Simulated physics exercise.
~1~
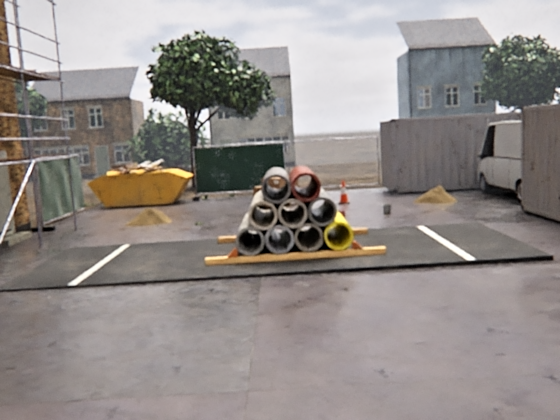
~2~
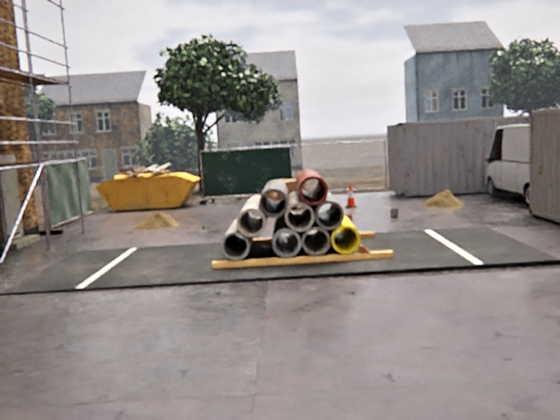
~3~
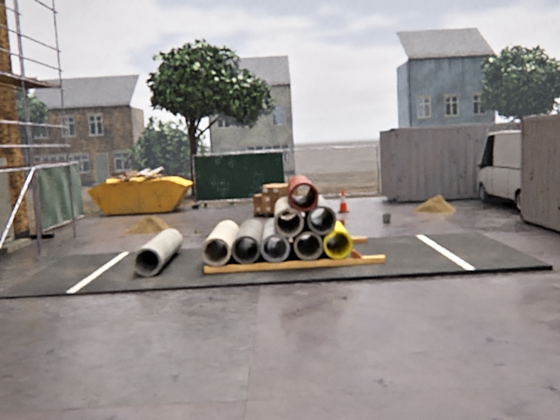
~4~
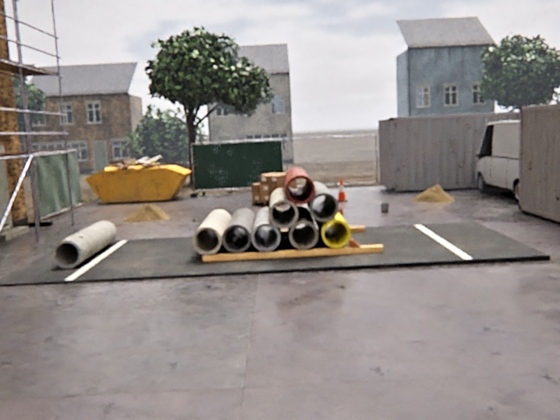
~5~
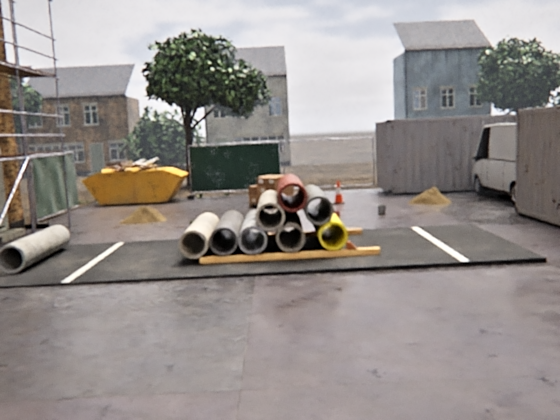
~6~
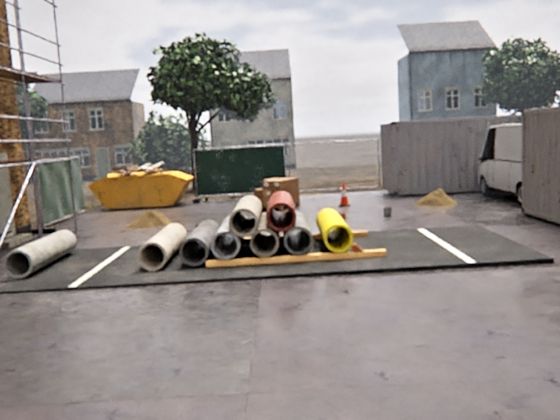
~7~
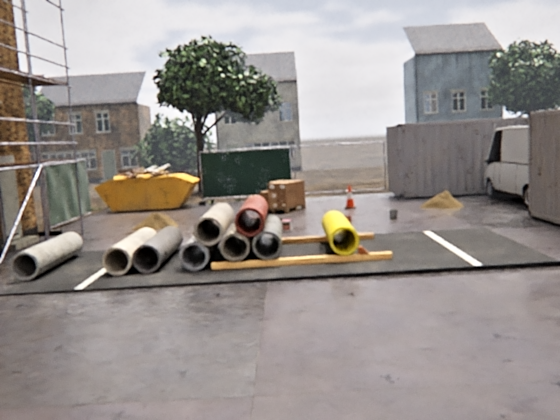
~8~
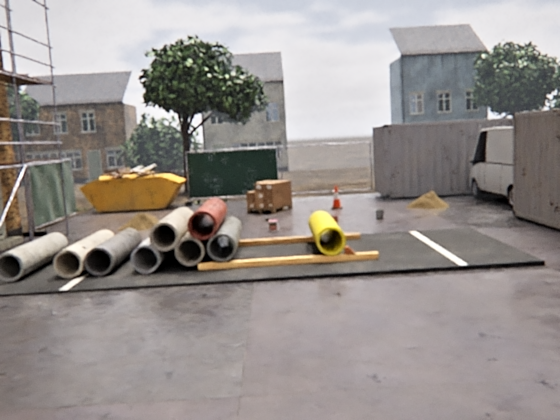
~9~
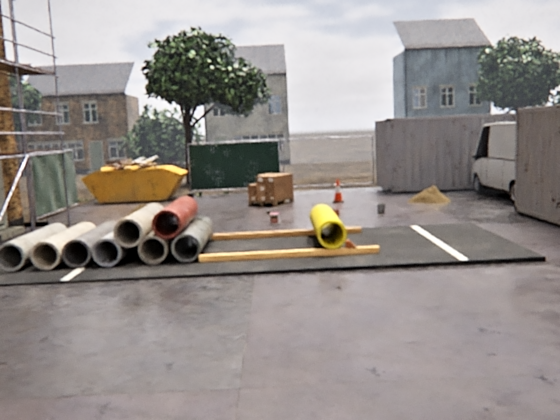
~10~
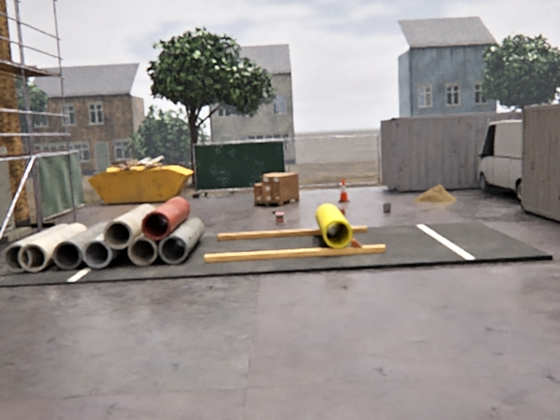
To begin with, a stack of grey pipes, with one reddish and one yellow, sits end-on across two timbers on a dark pad in a building yard. The left side slumps, and a pale pipe rolls off leftwards and crosses the white line. More grey pipes spread after it while the reddish one sinks lower in the heap. A gap then opens beside the yellow pipe as the others roll left together. Finally they lie bunched around the left line, the reddish pipe still perched on top, while the yellow one remains alone on the timbers.
